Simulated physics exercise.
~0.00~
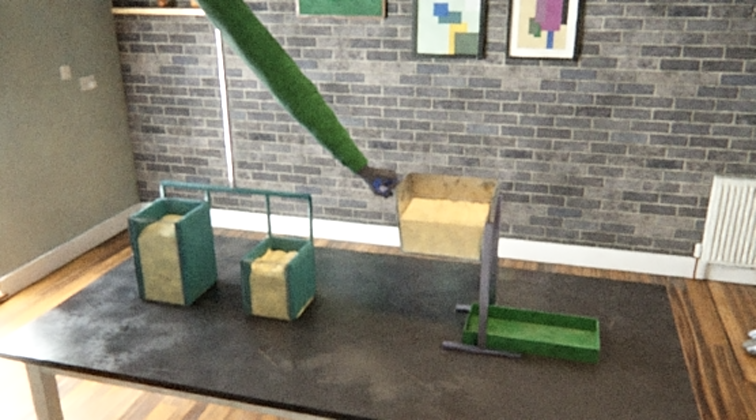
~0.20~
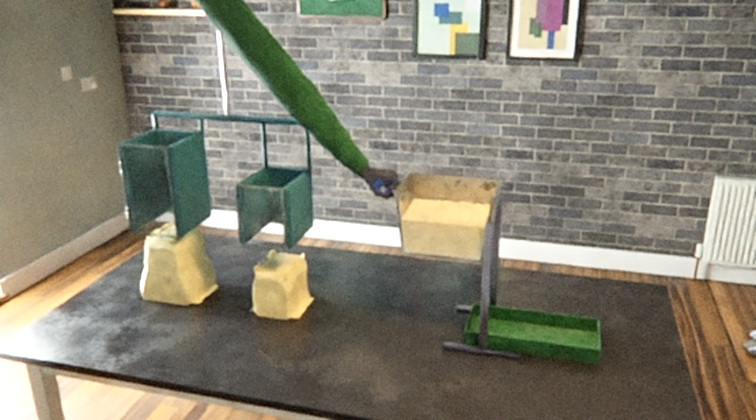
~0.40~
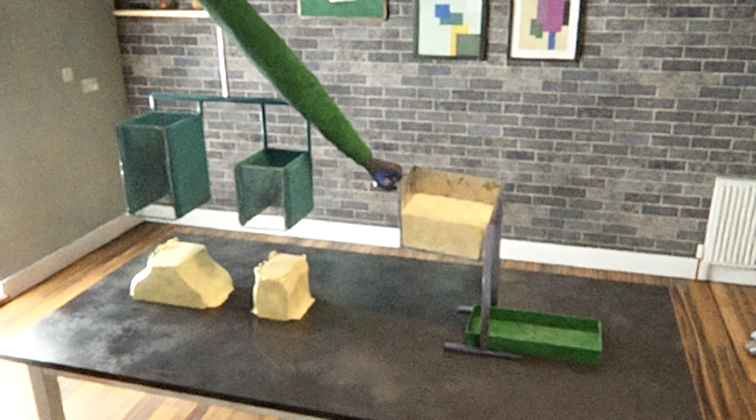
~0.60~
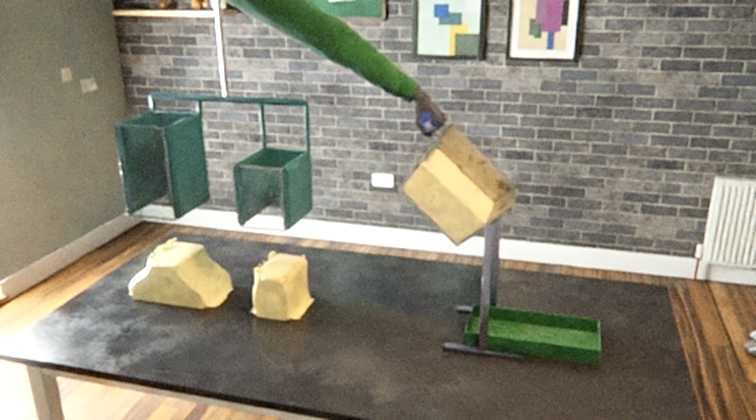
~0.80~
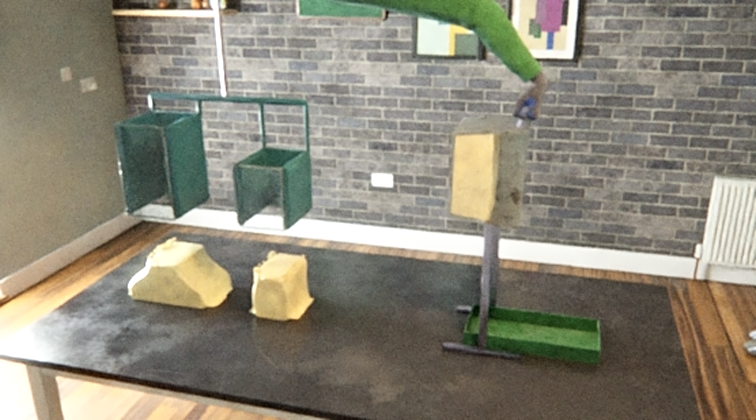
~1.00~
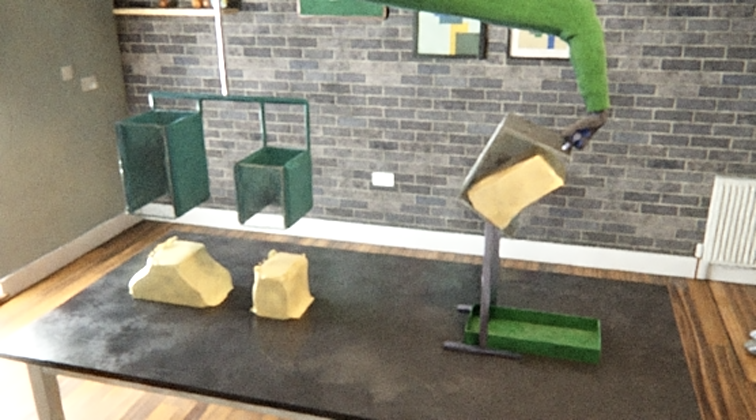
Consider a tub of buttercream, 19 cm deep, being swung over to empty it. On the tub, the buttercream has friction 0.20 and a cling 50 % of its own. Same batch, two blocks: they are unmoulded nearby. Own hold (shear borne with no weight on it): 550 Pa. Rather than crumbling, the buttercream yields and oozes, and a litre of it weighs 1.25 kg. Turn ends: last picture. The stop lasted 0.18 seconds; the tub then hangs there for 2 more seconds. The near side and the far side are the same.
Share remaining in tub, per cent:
Near 0 percent.
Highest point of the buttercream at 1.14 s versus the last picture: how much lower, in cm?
Roughly 15 cm.
By 1.14 s, the tub is at 118 degrees and holds 16 %.
By 1.31 s, the tub is at 118 degrees and holds 0 %.
By 1.48 s, the tub is at 118 degrees and holds 0 %.
By 1.65 s, the tub is at 118 degrees and holds 0 %.
By 3.00 s, at the end, the tub is at 118 degrees and holds 0 %.
